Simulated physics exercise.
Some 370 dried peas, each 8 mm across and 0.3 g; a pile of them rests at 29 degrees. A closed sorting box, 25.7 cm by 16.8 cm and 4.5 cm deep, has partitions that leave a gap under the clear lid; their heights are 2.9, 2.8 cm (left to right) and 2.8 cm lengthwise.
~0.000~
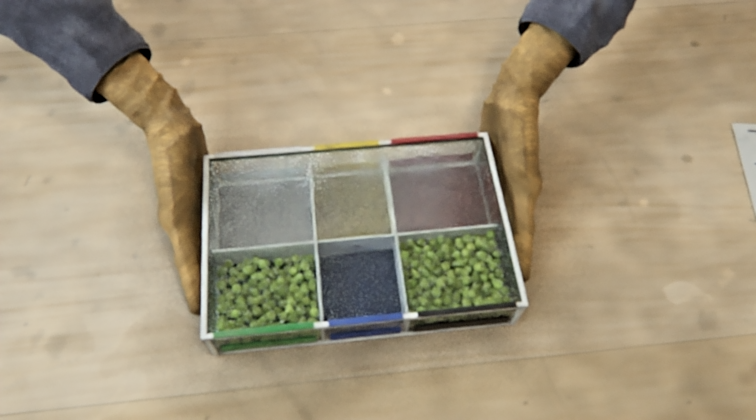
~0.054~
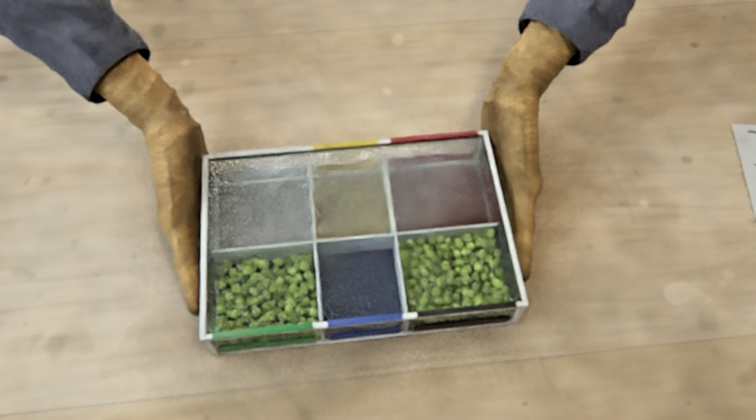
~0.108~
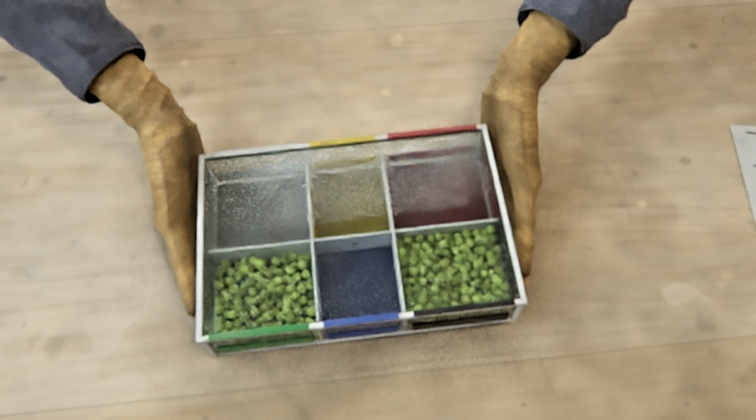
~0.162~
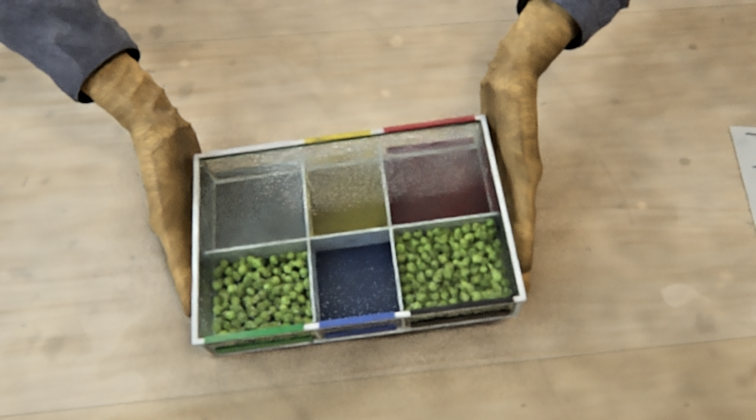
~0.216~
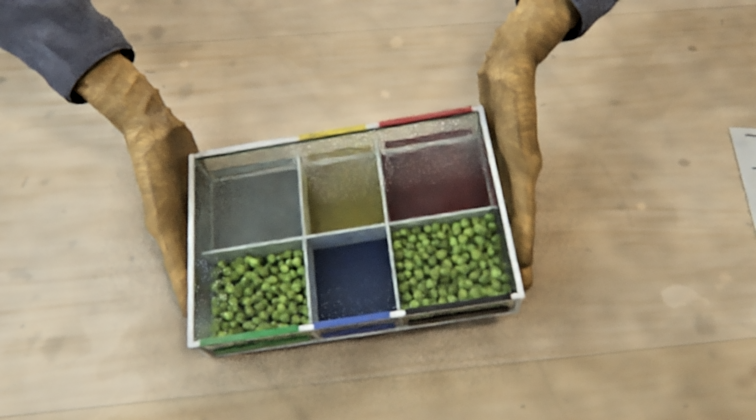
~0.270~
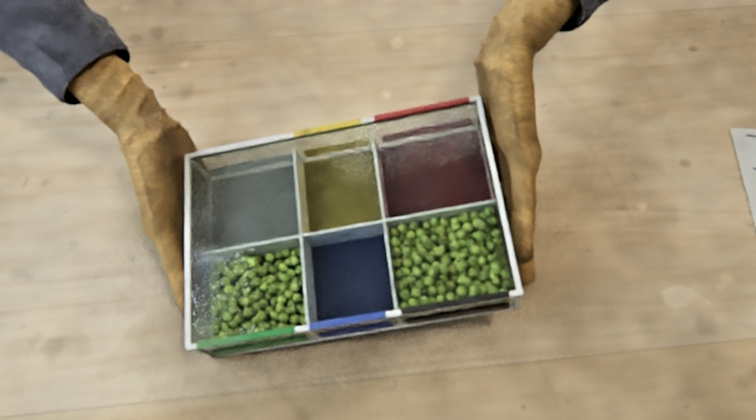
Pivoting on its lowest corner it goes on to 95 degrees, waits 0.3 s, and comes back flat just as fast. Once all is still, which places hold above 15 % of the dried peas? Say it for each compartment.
Red: Under, blue: Under, green: Over, yellow: Under, white: Under, black: Over.
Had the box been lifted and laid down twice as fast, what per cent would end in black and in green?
In that case black 45, green 50.
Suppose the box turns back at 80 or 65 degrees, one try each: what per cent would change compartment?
About 20 and 15 per cent.
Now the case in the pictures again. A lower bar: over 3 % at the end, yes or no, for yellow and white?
Yellow no, white no.
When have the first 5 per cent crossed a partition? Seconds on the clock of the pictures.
At about 1.20 s.
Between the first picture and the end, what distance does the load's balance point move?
Some 5.0 cm.
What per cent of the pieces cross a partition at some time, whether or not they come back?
Roughly 25 per cent.
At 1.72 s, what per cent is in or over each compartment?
Red 0; blue 10; green 45; yellow 0; white 0; black 45.
After 1.72 s, tilt 95 degrees; blue 10 %, green 45 %, black 45 %.
Then, at 2.69 s, tilt 48 degrees; blue 10 %, green 50 %, black 40 %.
After 3.65 s, tilt 0 degrees; blue 10 %, green 50 %, black 40 %.
In the end, at 4.3 s, red 0 %, blue 10 %, green 50 %, yellow 0 %, white 0 %, black 40 %.
